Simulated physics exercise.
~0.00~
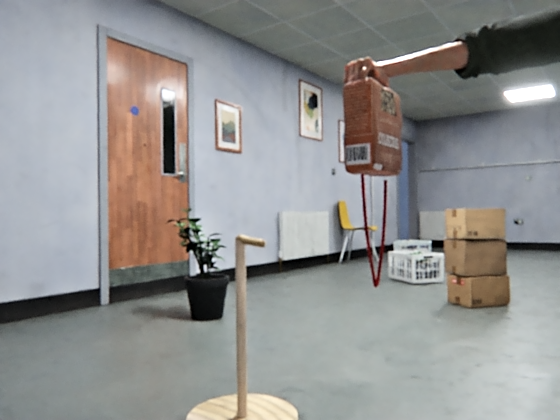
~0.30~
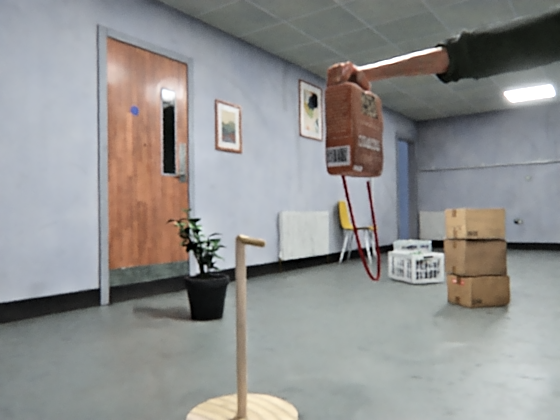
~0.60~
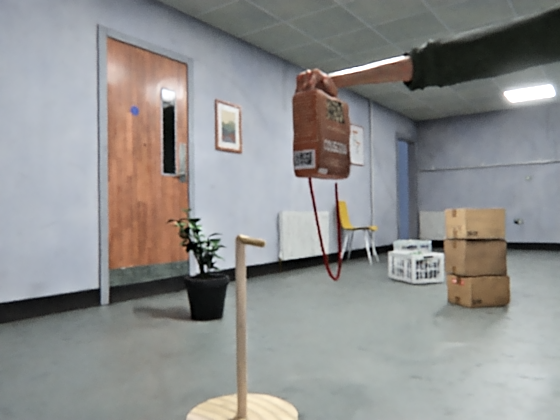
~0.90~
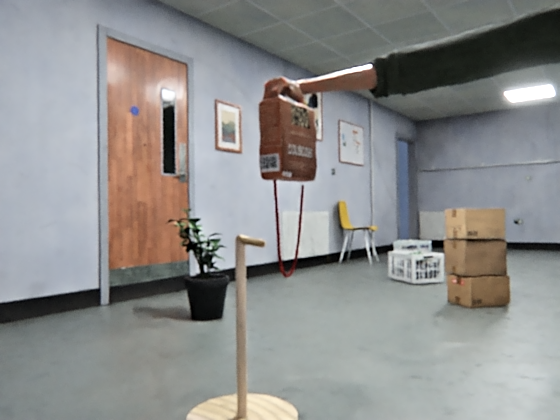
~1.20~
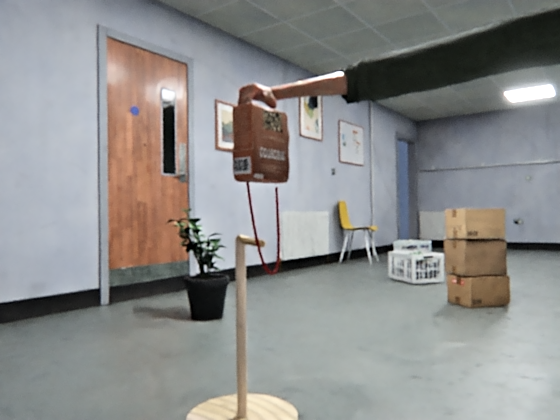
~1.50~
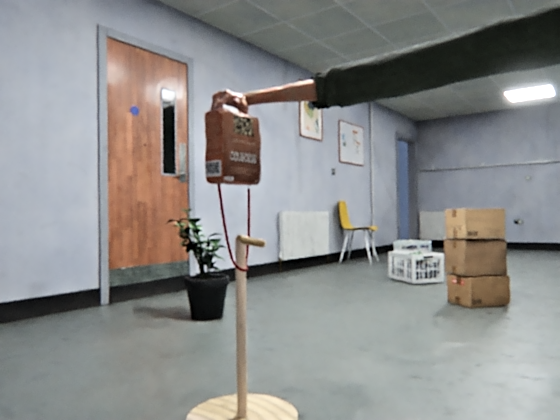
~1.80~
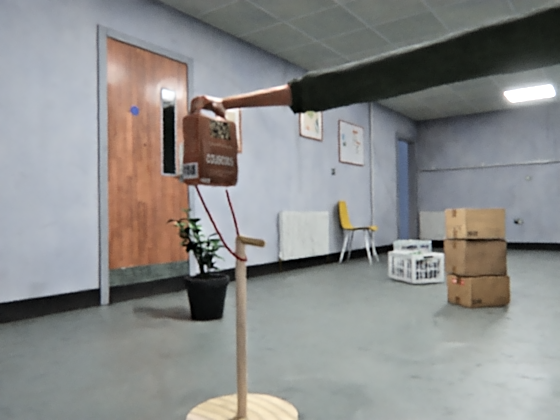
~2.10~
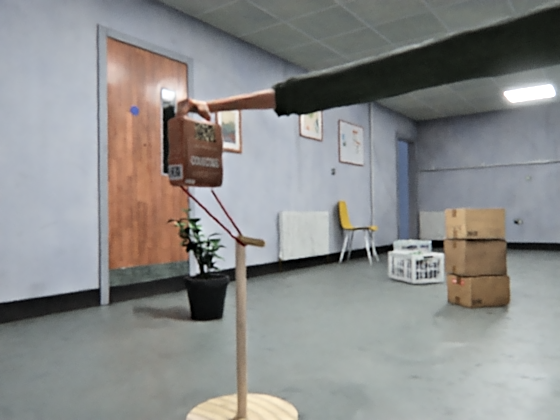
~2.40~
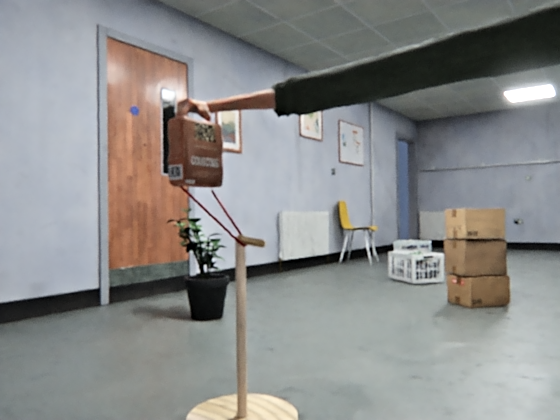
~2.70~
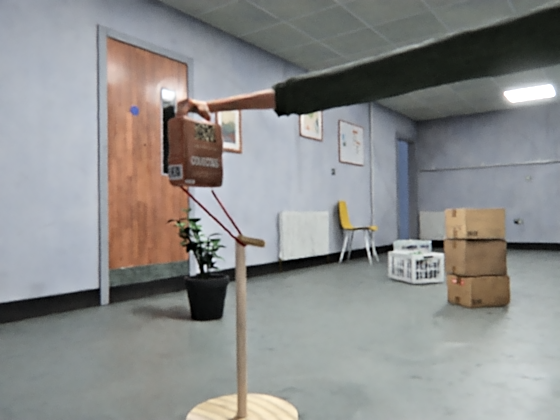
An orange sack with a red loop dangling beneath it was carried leftward by an outstretched arm, passing over a short wooden post, until the loop caught on the bar at the top, pulled tight, and the hand stopped.
